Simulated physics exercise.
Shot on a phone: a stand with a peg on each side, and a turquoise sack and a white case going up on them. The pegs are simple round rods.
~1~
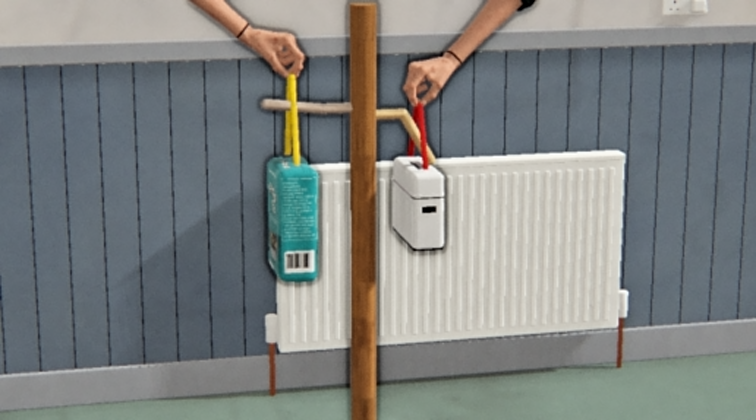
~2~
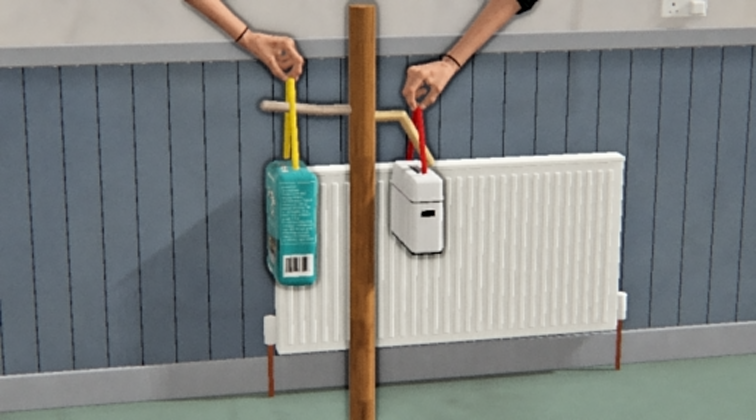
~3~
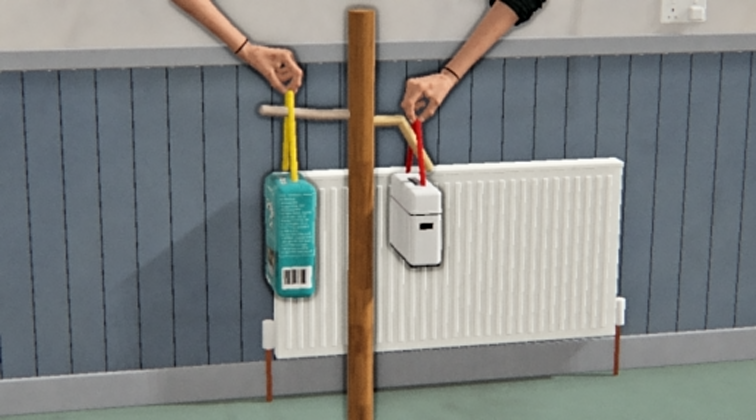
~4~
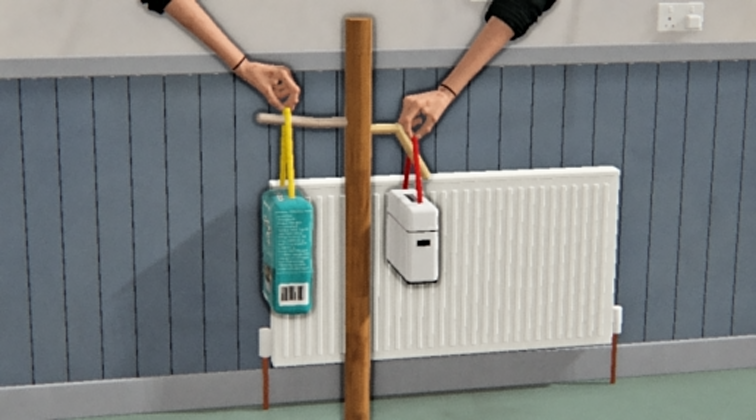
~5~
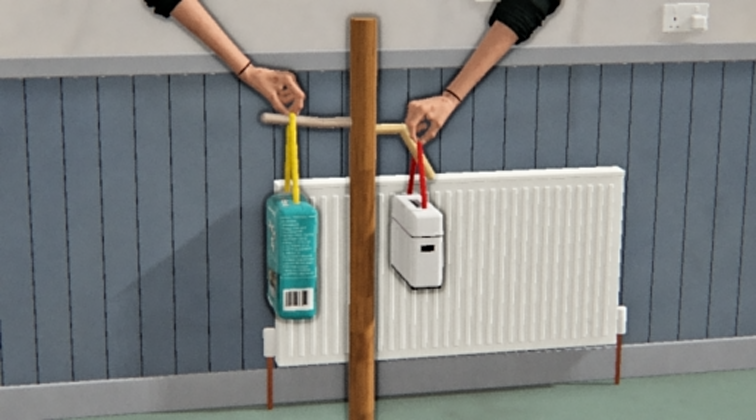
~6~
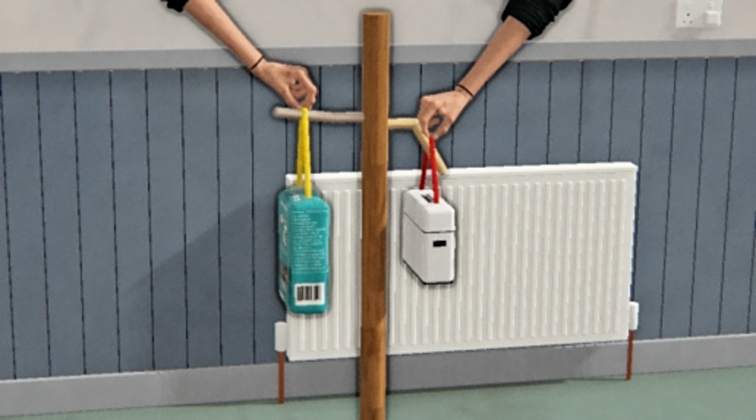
Two hands held a turquoise sack by a yellow loop and a white case by a red loop at the pegs on a wooden post, lowering both slightly while the view shifted a little.
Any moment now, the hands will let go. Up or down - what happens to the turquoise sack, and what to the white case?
My prediction: The turquoise sack is still hanging; the white case is no longer hanging.
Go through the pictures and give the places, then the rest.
In the first picture, turquoise sack (293, 219); white case (418, 203); left peg tip (266, 104); right peg tip (430, 160).
In the second picture, turquoise sack (292, 223); white case (417, 206).
In the third picture, turquoise sack (290, 235); white case (415, 219).
In the fourth picture, turquoise sack (287, 251); white case (412, 235).
In the fifth picture, turquoise sack (292, 256); white case (417, 241).
In the sixth picture, turquoise sack (304, 251); white case (428, 236); left peg tip (278, 112), about level; right peg tip (442, 170), sloping steeply down.
Then, 0.40 s later than the last view, turquoise sack hanging from its loop near (305, 253); white case on the floor.
Then, 0.66 s later than the last view, turquoise sack hanging from its loop near (309, 253); white case on the floor.
Finally, turquoise sack hanging from its loop near (306, 253); white case on the floor. The turquoise sack holds on and the white case comes down.
